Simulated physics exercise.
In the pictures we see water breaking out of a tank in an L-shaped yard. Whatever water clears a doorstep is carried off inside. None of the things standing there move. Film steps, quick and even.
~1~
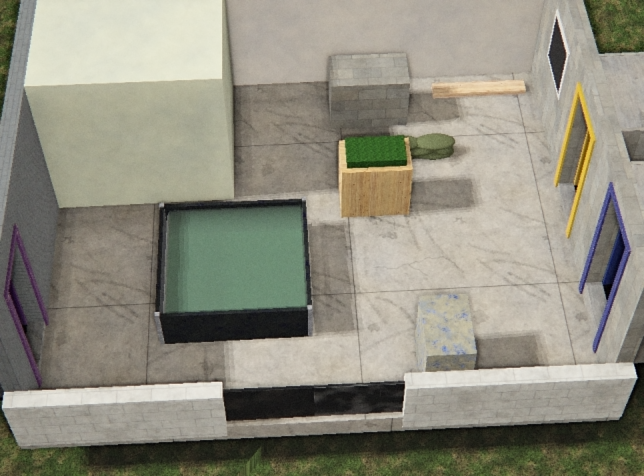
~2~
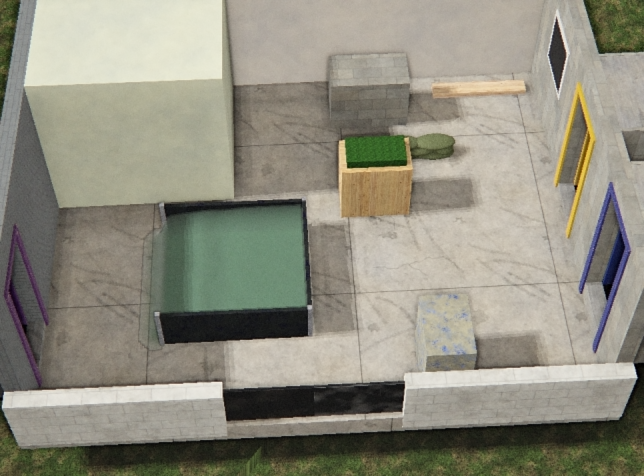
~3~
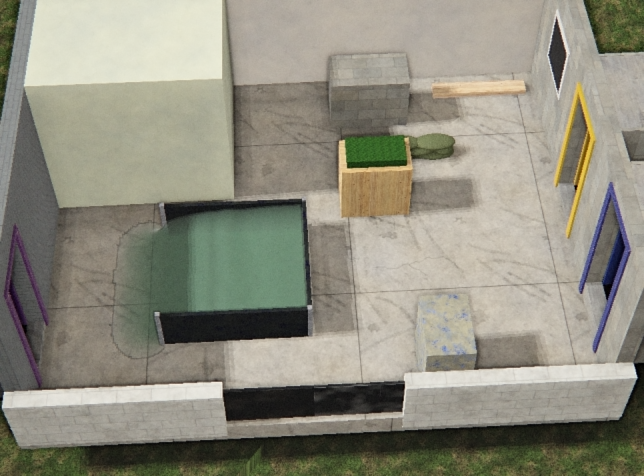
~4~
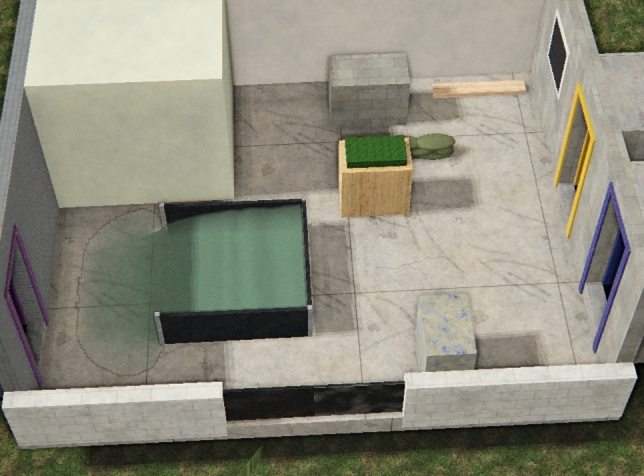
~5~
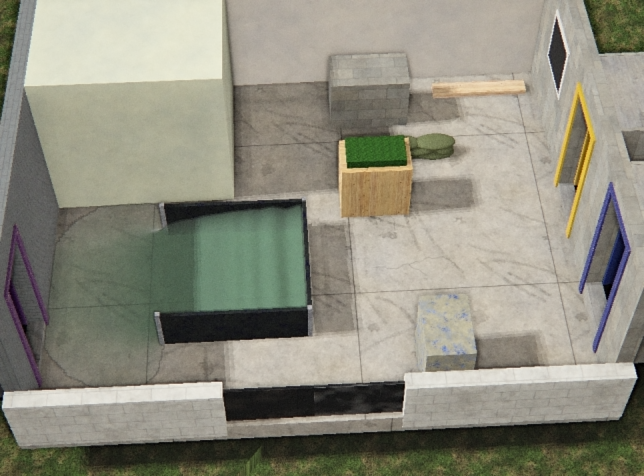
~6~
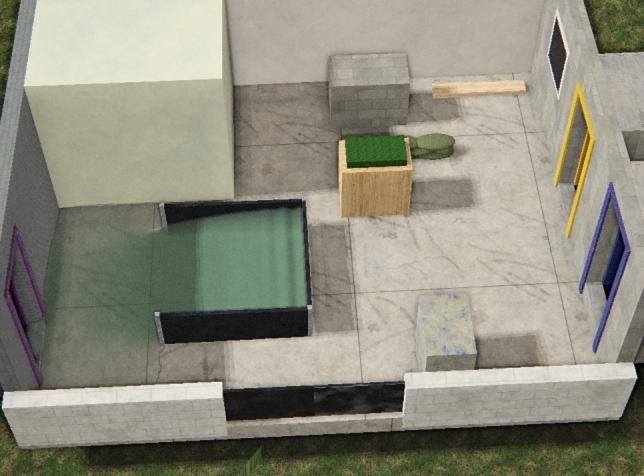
Green water pouring out of the open left side of a black-walled tank, spreading across the concrete yard towards the purple-framed doorway.
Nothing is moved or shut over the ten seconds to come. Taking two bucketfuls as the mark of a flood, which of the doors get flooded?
The blue door stays below the mark, the purple door gets flooded, the yellow door stays below the mark.
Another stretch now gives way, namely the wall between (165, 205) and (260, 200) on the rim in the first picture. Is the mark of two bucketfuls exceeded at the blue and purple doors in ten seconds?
Result - blue: Misses the line; purple: Misses the line.
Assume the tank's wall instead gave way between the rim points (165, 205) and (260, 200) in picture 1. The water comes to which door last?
The blue-painted one is last.
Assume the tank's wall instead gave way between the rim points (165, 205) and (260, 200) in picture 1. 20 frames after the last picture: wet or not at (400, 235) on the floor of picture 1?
There: Not flooded.
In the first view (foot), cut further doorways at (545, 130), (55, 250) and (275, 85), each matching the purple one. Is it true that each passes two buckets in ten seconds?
Below, above, below.
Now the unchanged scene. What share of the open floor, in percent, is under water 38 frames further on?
I reckon 65 per cent or so.
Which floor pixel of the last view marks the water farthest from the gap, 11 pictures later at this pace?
Roughly (37, 421).
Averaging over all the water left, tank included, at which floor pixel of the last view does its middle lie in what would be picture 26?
Roughly (159, 301).
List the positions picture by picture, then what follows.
In the first picture, the water tank at (234, 259) is whole and still.
In the second picture, water pours out at (165, 278) and has run to (158, 347).
In the third picture, water pours out at (166, 279) and has run to (133, 352).
In the fourth picture, water pours out at (166, 280) and has run to (103, 361).
In the fifth picture, water pours out at (166, 280) and has run to (53, 349).
In the sixth picture, water pours out at (166, 280) and has run to (41, 379).
A moment on, water covers 15 % of the floor; the blue door not reached, the purple door over two buckets in, the yellow door not reached.
Next, water covers 20 % of the floor; the blue door not reached, the purple door far over two buckets in, the yellow door not reached.
Then, water covers 35 % of the floor; the blue door not reached, the purple door far over two buckets in, the yellow door not reached.
Later, water covers 65 % of the floor; the blue door wet at the sill, nothing in, the purple door far over two buckets in, the yellow door not reached.
In the end, water covers 95 % of the floor; the blue door wet at the sill, nothing in, the purple door far over two buckets in, the yellow door wet at the sill, nothing in.
